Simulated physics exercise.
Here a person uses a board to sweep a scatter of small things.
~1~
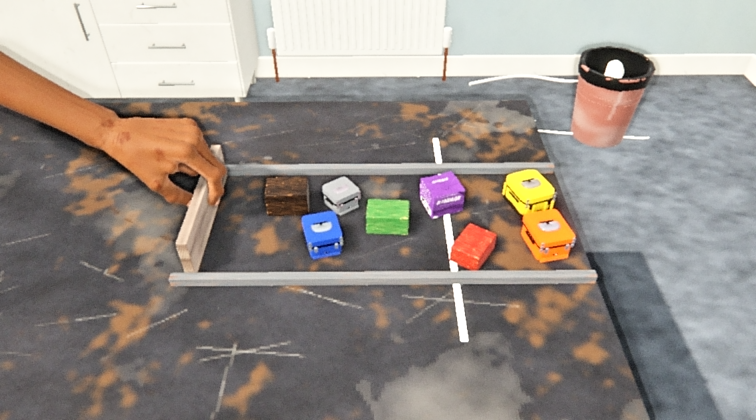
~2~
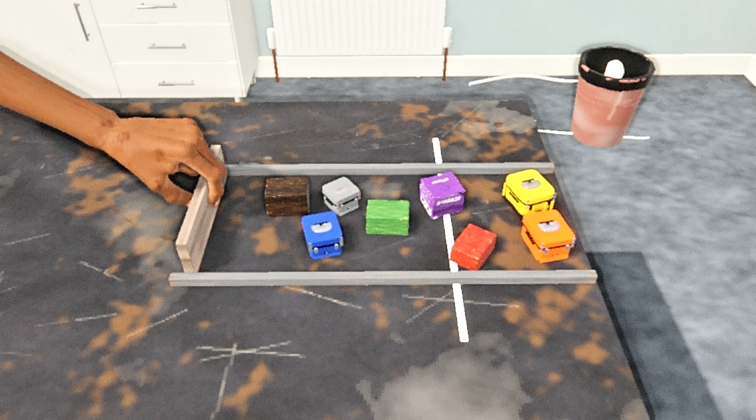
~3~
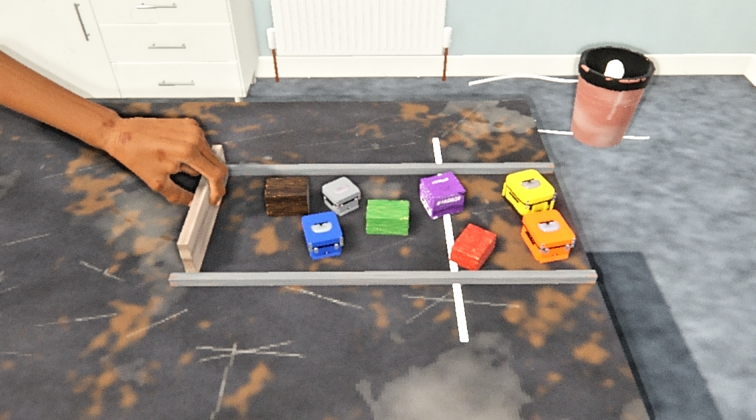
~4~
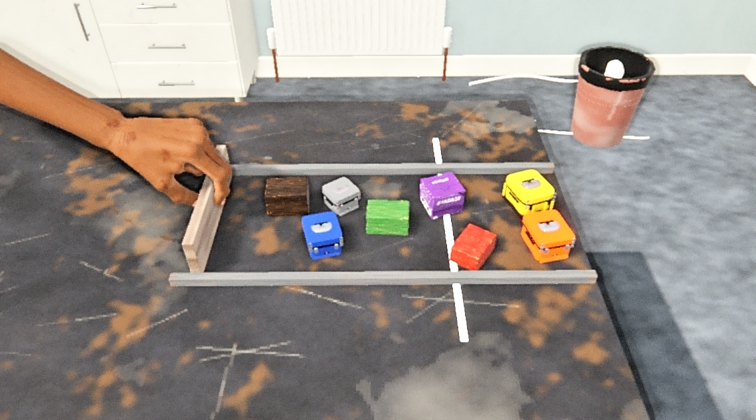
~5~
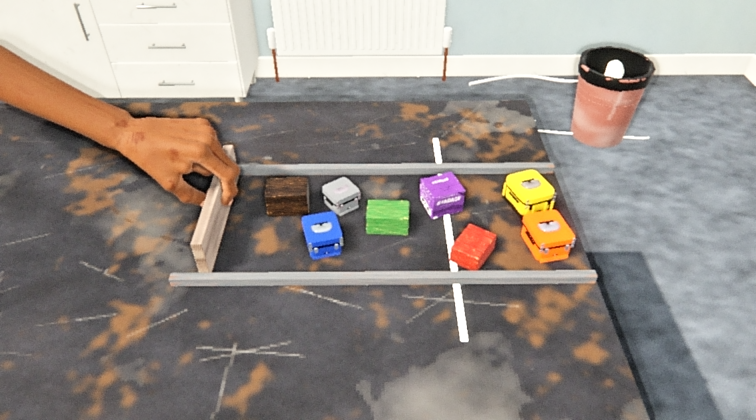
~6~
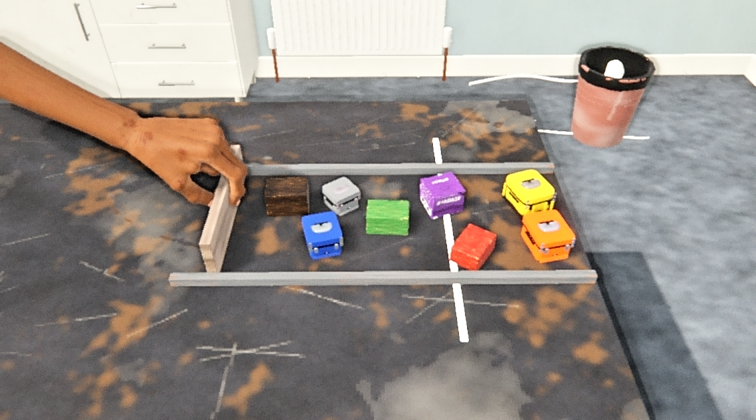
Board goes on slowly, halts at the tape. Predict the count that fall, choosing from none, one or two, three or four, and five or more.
Tally: Nothing.
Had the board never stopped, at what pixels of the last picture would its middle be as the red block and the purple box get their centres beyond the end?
Middle: Roughly (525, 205); roughly (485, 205).
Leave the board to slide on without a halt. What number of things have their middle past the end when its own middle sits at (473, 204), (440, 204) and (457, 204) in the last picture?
Taking the places in turn, the counts are 1, 0 and 1.
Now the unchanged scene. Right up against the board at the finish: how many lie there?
2 touch it.
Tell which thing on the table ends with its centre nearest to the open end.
The yellow case is foremost.
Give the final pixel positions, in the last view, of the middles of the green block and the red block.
Green block at about (494, 221), red block at about (510, 252).
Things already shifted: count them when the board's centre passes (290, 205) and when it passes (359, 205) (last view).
Moved so far: 2, then 5.
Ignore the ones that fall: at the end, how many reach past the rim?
Overhang count: 1.
A little later, none off yet; orange case at rest near (546, 236); yellow case at rest near (528, 195); red block at rest near (473, 248).
When it is over, the number that fall off is zero.
